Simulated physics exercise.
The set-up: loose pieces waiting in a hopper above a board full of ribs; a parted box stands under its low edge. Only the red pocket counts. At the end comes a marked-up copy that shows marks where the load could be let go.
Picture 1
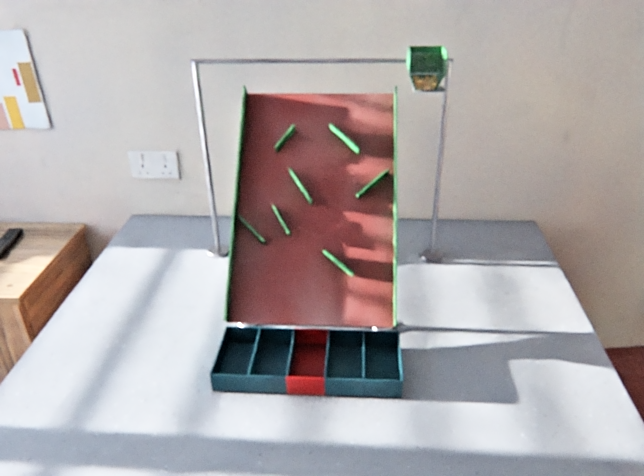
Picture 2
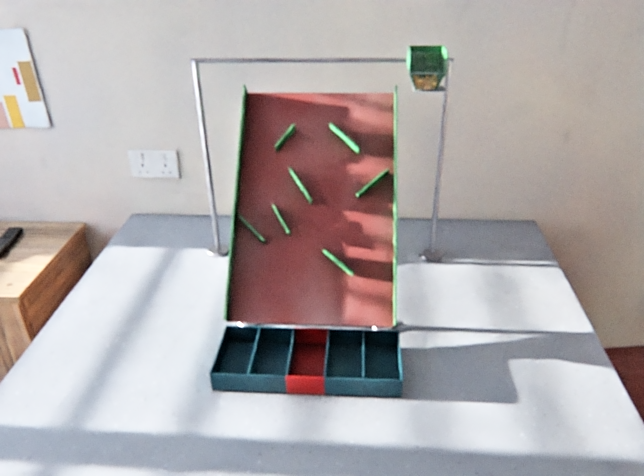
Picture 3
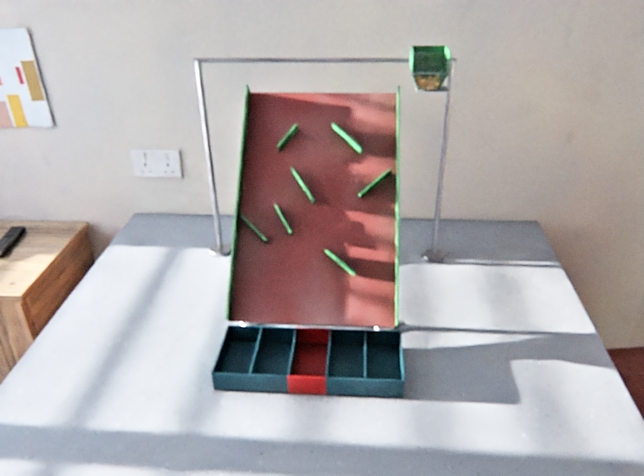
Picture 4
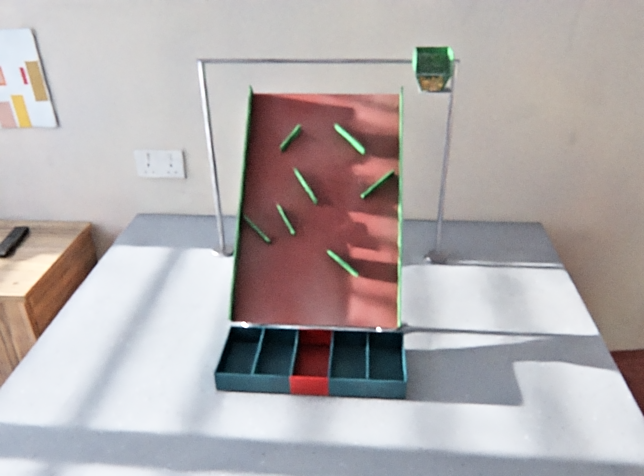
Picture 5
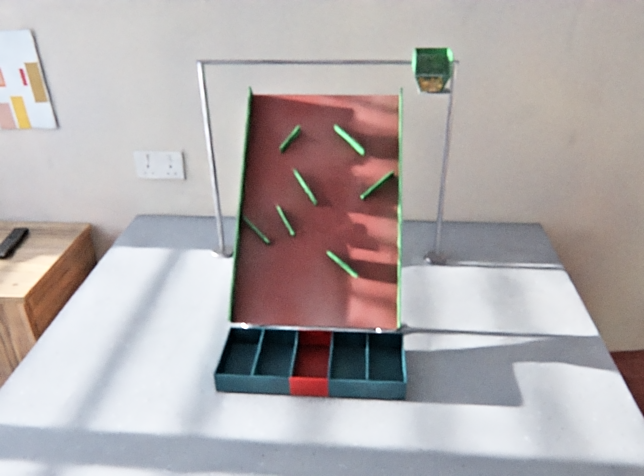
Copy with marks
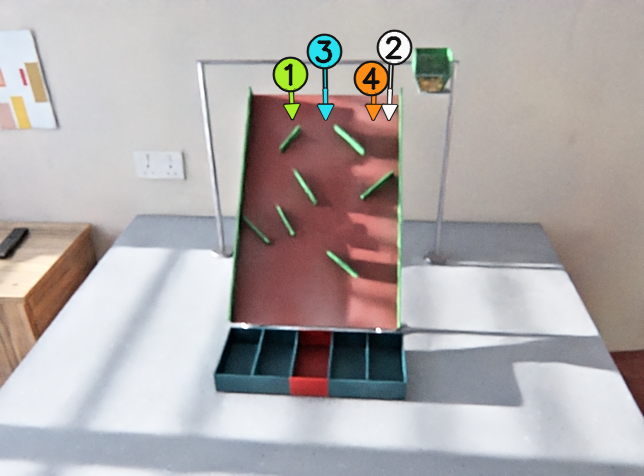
On a pale table by a wall, a small green hopper sat above a sloped reddish board with green ribs and a parted box below, and nothing moved except the view, which shifted slightly.
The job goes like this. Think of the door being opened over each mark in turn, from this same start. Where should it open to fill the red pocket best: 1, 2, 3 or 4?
1.
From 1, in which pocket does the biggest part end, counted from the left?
The third.
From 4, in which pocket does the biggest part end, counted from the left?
The fifth.
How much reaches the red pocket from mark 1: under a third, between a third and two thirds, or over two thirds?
Mark 1 gives between a third and two thirds.
On the marked copy, mark 1 meets the board at (292, 113); mark 2 meets the board at (389, 114); mark 3 meets the board at (325, 114); mark 4 meets the board at (373, 114).
Choosing 1, about half in the red pocket, about a third in other pockets, a small part held on the board.
Choosing 2, a stray few in the red pocket, most in other pockets, a stray few held on the board, a small part outside the box.
Choosing 3, a small part in the red pocket, most in other pockets.
Choosing 4, a small part in the red pocket, nearly all in other pockets, a stray few outside the box.
